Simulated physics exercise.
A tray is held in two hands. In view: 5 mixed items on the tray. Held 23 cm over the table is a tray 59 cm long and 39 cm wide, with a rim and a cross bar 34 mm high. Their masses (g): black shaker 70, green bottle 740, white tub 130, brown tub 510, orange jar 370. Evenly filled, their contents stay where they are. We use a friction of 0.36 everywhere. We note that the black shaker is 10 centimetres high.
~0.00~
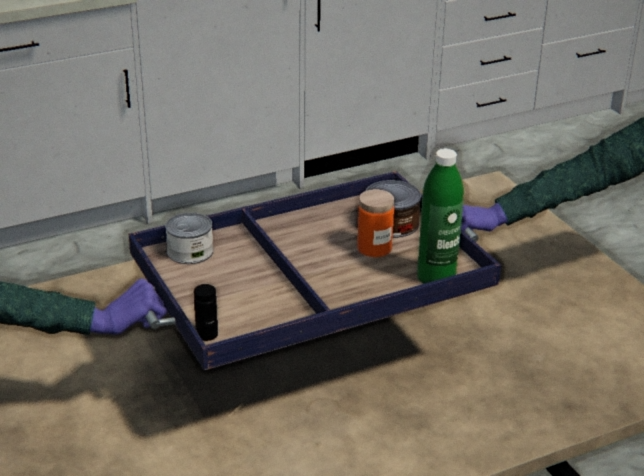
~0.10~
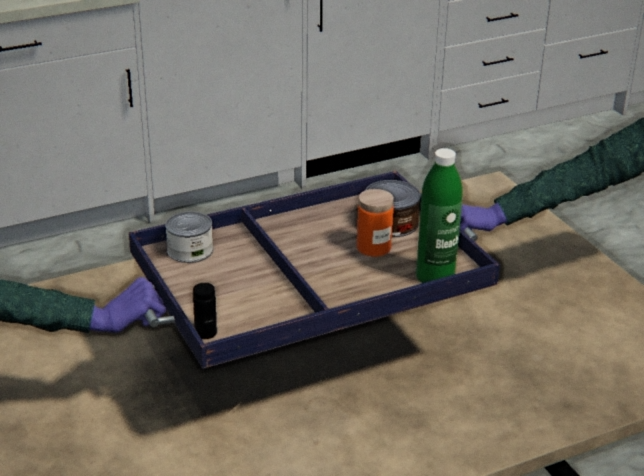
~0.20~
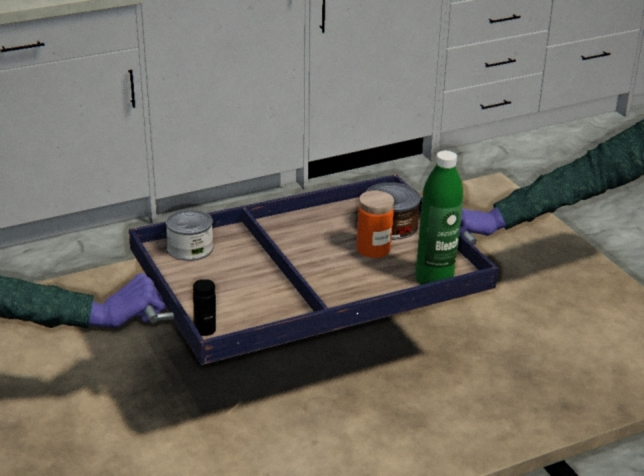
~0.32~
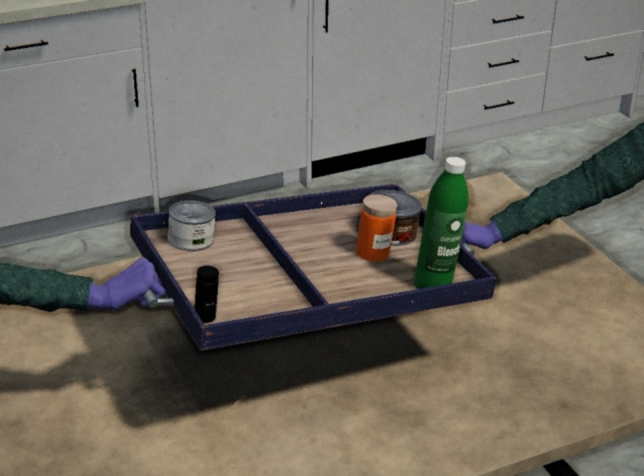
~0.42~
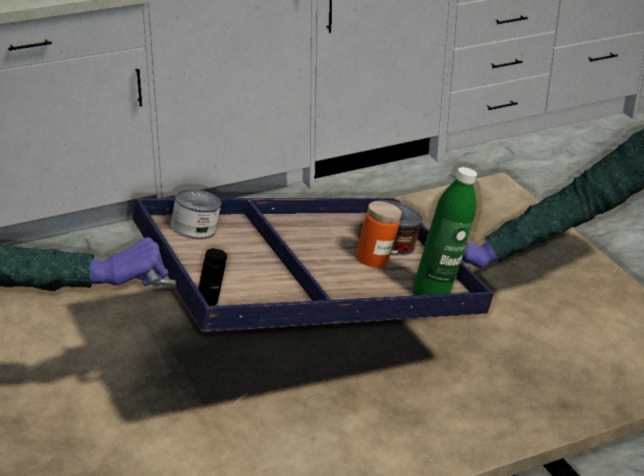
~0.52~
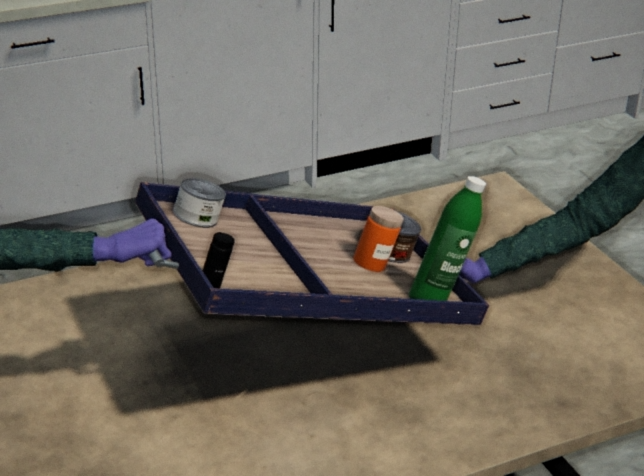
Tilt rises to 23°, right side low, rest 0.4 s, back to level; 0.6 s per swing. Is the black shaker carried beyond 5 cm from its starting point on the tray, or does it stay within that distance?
It goes beyond it.
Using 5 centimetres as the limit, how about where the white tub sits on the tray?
White tub: Moved.
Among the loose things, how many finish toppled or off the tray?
The answer is 1.
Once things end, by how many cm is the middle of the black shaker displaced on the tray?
The shift is close to 18 cm.
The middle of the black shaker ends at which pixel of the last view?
Near (293, 282).
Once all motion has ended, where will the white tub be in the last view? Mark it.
In the last picture it sits around (232, 222).
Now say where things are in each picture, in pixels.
Tray level; black shaker (206, 312); green bottle (441, 217), in the first frame.
Tray level; brown tub (392, 208); orange jar (375, 223), in the second frame.
Tilt 1°, right edge down; green bottle (440, 219); white tub (190, 235), in the third frame.
Tilt 6°, right edge down; orange jar (376, 228), in the fourth frame.
Tilt 13°, right edge down; green bottle (448, 235); white tub (196, 214), in the fifth frame.
Tilt 19°, right edge down; black shaker (217, 261), in the sixth frame.
After 0.92 s, tilt 23°, right edge down; green bottle now off the tray; black shaker slid 7 cm near (255, 257); white tub slid 5 cm.
After 1.22 s, tilt 21°, right edge down; black shaker slid 18 cm near (309, 265); white tub slid 9 cm; orange jar slid 5 cm.
At rest (2.2 s), off the tray, green bottle; not toppled but over 5 cm from the start, black shaker, white tub and orange jar; the last one in place, give or take 5 cm. In the last view, black shaker near (293, 282).
